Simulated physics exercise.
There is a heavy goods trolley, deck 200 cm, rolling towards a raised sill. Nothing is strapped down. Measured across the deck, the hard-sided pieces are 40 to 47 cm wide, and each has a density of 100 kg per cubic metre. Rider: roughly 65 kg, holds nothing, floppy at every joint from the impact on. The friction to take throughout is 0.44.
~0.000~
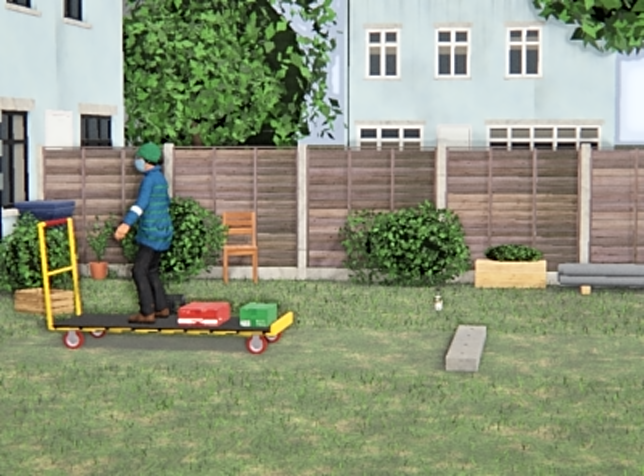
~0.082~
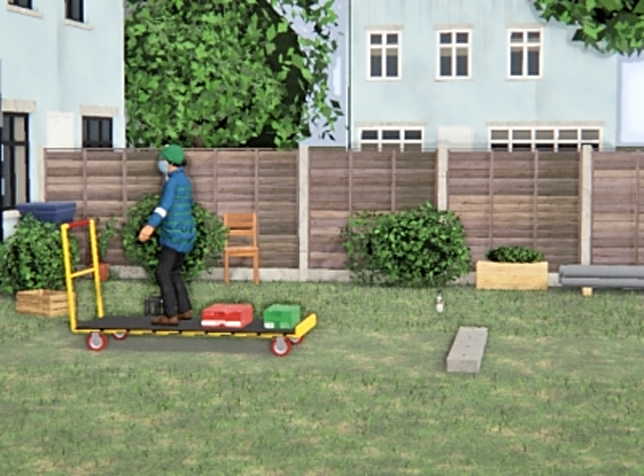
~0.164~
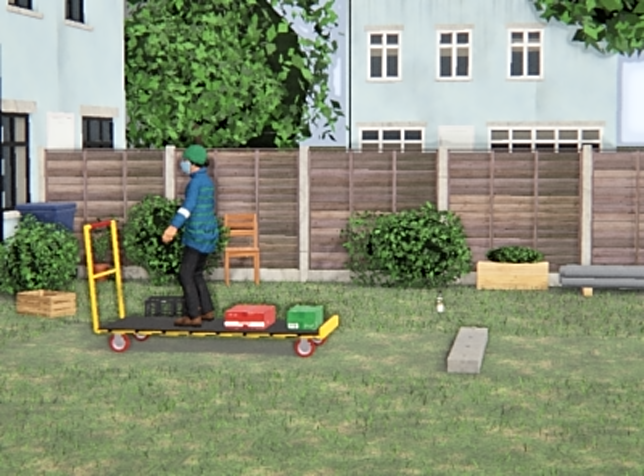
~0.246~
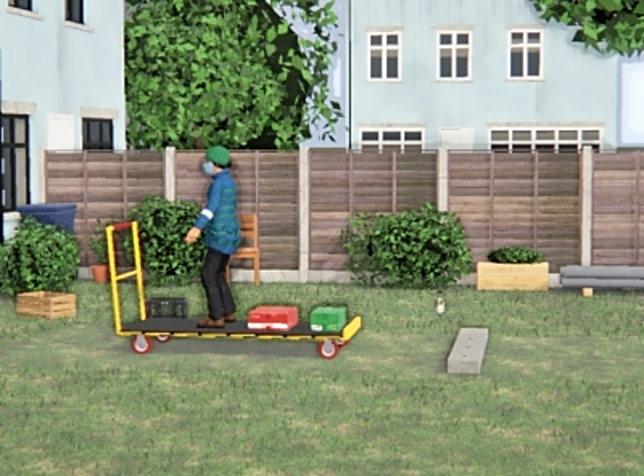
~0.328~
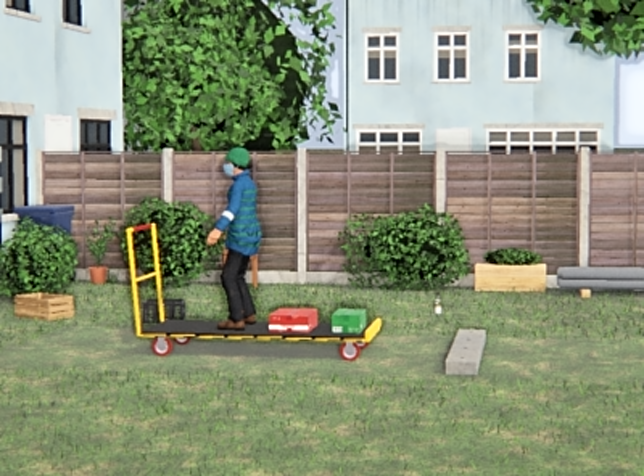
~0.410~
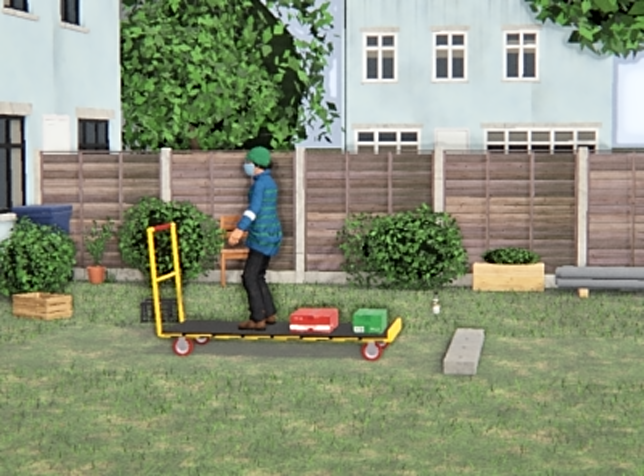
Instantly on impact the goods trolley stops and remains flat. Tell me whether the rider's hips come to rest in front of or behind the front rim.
It finishes past the deck.
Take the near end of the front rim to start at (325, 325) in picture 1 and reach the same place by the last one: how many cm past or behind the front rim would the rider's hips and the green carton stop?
Hips 30 behind, green 20 behind.
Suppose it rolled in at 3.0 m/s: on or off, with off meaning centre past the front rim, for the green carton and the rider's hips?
Then green on, hips off.
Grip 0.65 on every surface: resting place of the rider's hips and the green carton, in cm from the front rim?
Result: Hips 10 past the rim; green item 20 behind.
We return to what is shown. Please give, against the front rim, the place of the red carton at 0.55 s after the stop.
Behind the rim by about 45 cm.
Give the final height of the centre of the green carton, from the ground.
About 40 cm.
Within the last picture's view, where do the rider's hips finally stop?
(476, 331).
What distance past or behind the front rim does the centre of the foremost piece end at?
10 cm behind the rim.
Impact comes at 0.63 s.
After 1.18 s the rider's hips are 4 cm behind the rim, near (457, 301) in the last picture's view.
After 1.63 s the rider's hips are 16 cm past the rim, near (480, 320) in the last picture's view.
At rest, 3.1 s, past the rim, the rider's hips; behind it, green carton and red carton.
